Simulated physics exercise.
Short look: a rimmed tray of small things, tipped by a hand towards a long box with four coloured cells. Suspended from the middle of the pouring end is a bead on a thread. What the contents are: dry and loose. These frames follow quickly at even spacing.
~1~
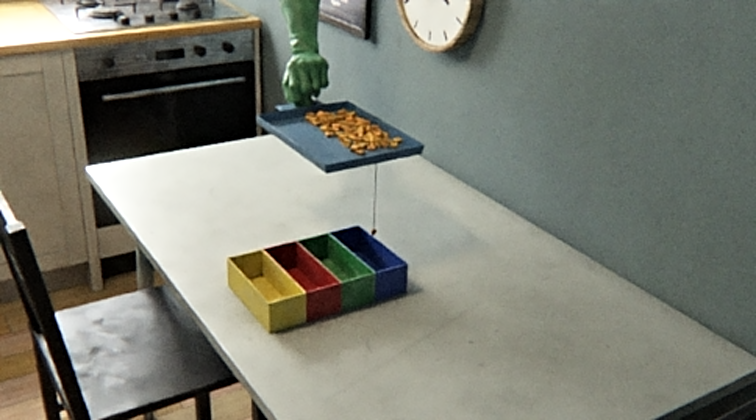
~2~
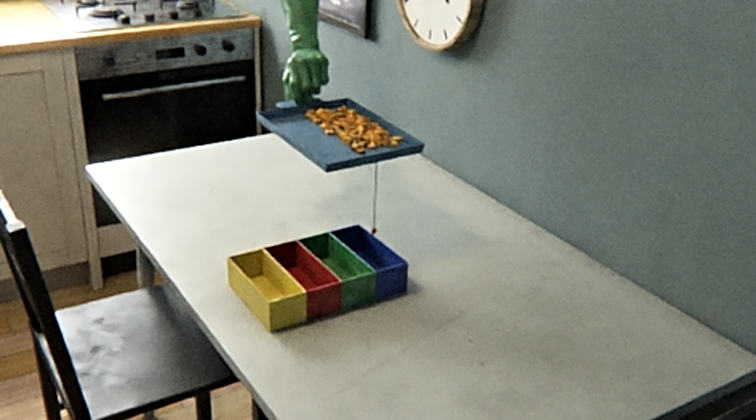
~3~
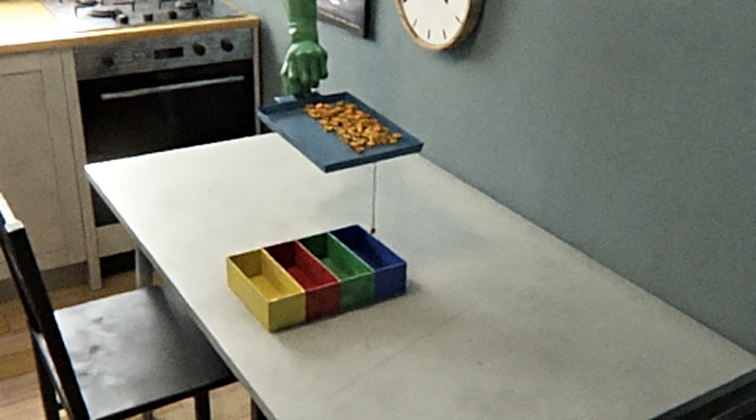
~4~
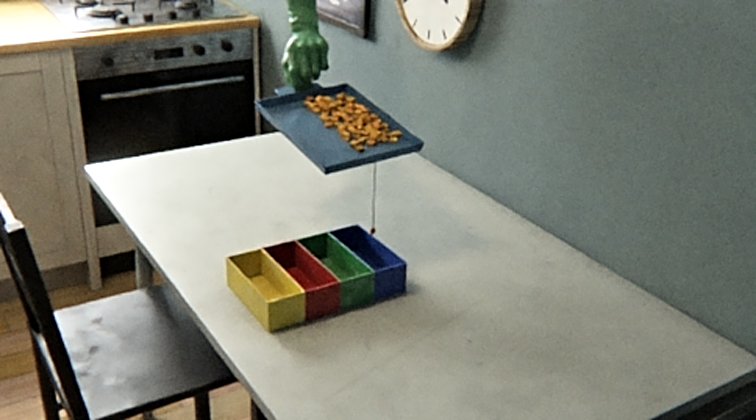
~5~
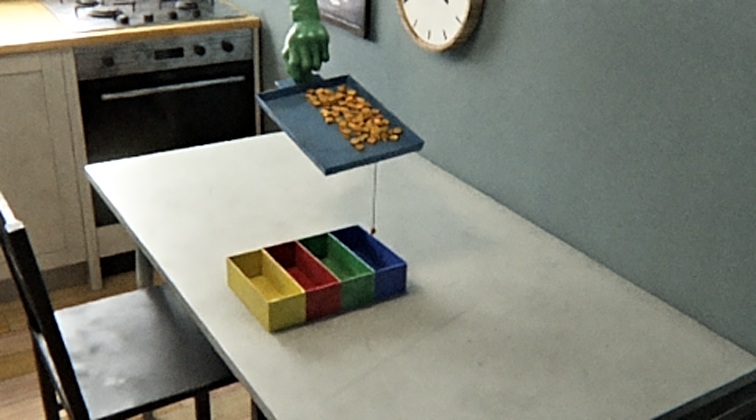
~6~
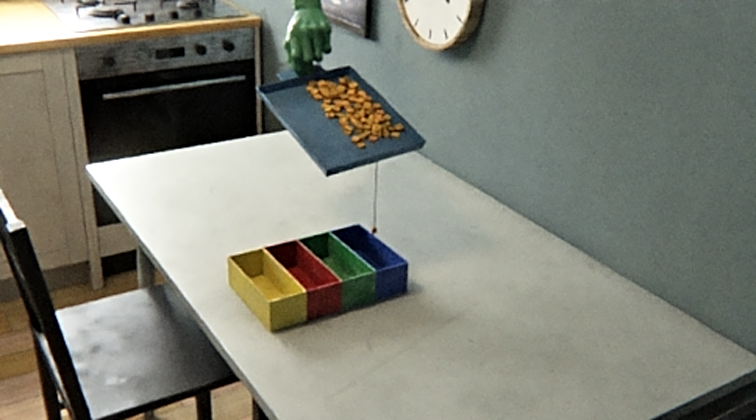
In a kitchen, a green hand gradually tilted a blue tray of small orange-brown pieces above a box with yellow, red, green and blue compartments, raising its back edge while the pieces stayed bunched together.
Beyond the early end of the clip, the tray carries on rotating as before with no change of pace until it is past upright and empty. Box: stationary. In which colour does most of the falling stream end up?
Most of the stream ends up in the green cell.
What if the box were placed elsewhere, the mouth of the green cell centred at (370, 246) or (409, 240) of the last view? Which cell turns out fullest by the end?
First place: The red cell; second place: Yellow.
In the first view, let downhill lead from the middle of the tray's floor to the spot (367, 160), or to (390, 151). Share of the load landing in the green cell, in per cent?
Near 10 % and 0 %.
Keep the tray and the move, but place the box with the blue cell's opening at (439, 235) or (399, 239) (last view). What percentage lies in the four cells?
In turn 90 and 100 in a hundred.
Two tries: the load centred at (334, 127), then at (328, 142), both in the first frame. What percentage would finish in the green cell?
Roughly 60 per cent, and 80 per cent.
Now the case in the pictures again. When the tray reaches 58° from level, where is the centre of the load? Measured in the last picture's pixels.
(356, 155).
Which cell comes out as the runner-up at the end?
It's the cell in blue.
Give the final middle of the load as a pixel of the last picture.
Close to (351, 282) in the last view.
Soon after the last picture, tray tipped steeply; nearly all on the tray; a small part falling or outside the box.
A little later, tray tipped right over; about two thirds on the tray; about a quarter in the green cell; a small part in the blue cell; a small part in the red cell; a small part falling or outside the box.
Later still, tray tipped past a quarter turn; about half in the green cell; about a third in the blue cell; a small part in the red cell; a small part falling or outside the box.
At rest, tray tipped past a quarter turn; about half in the green cell; about a third in the blue cell; a small part in the red cell; none in the yellow cell; a small part outside the box.
